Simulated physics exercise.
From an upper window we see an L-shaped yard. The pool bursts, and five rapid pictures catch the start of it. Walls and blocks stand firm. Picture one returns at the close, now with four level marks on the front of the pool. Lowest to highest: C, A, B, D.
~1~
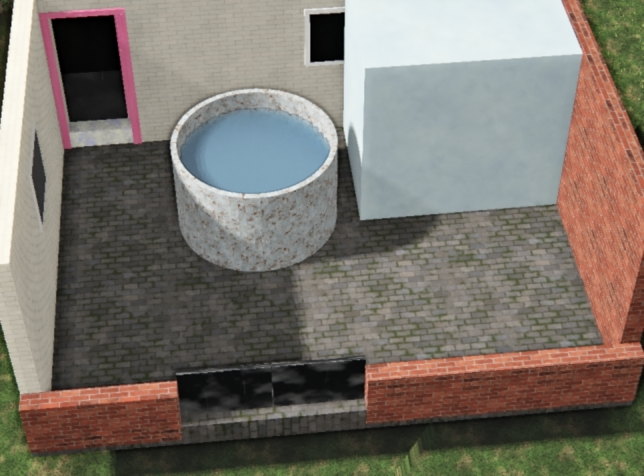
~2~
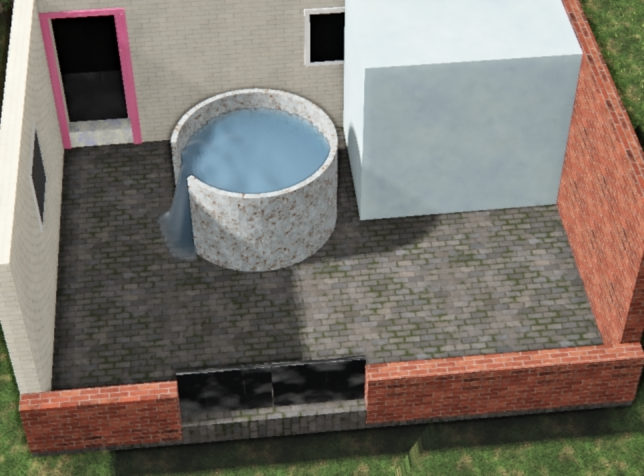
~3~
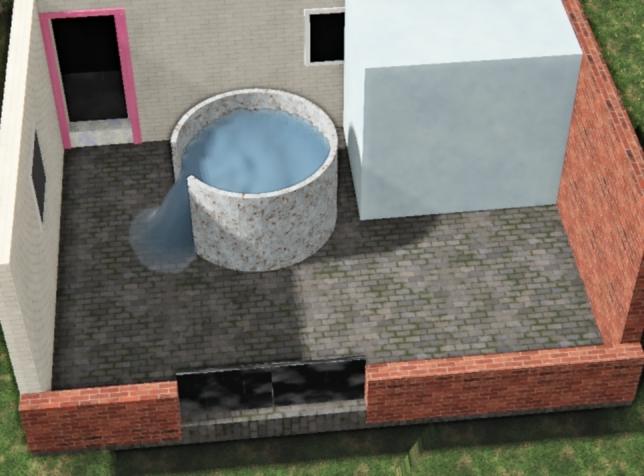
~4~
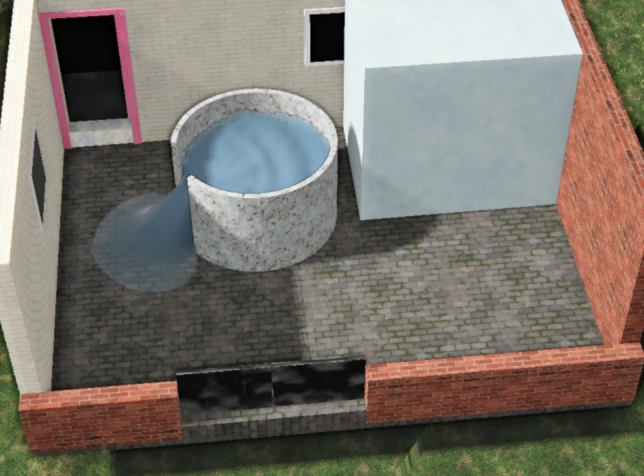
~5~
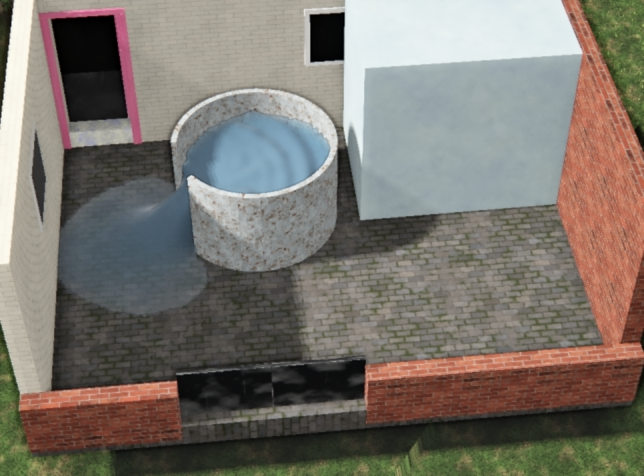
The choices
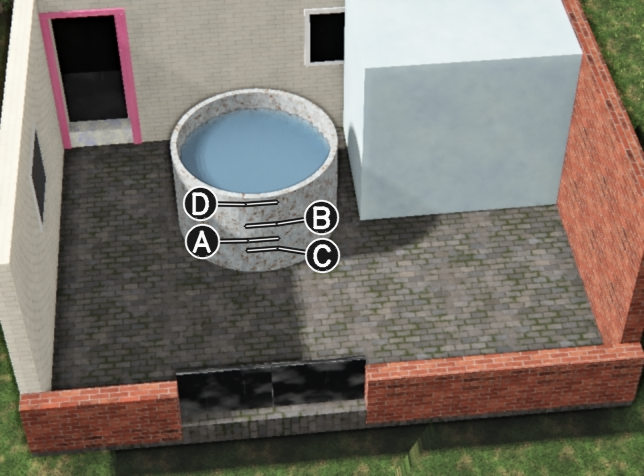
In an L-shaped yard seen from above, a round, speckled pool of still water stands near a pink doorway. Water begins pouring through a gap in the pool's left side, rippling the surface inside, and spreads across the dark paving in a widening, rounded sheet toward the left wall.
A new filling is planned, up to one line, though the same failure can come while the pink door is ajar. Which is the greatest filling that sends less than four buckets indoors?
B will do.
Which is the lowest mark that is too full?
D it is.
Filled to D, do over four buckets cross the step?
Yes, it does.
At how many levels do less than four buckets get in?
Three of them.
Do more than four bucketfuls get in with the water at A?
No.
On the marked copy, A at (262, 239); B at (261, 225); C at (263, 249); D at (260, 203); from the bottom up C, A, B, D.
With A, nothing gets over.
With B, a splash gets over, under a bucket.
With C, nothing gets over.
With D, about 8 bucketfuls get in.
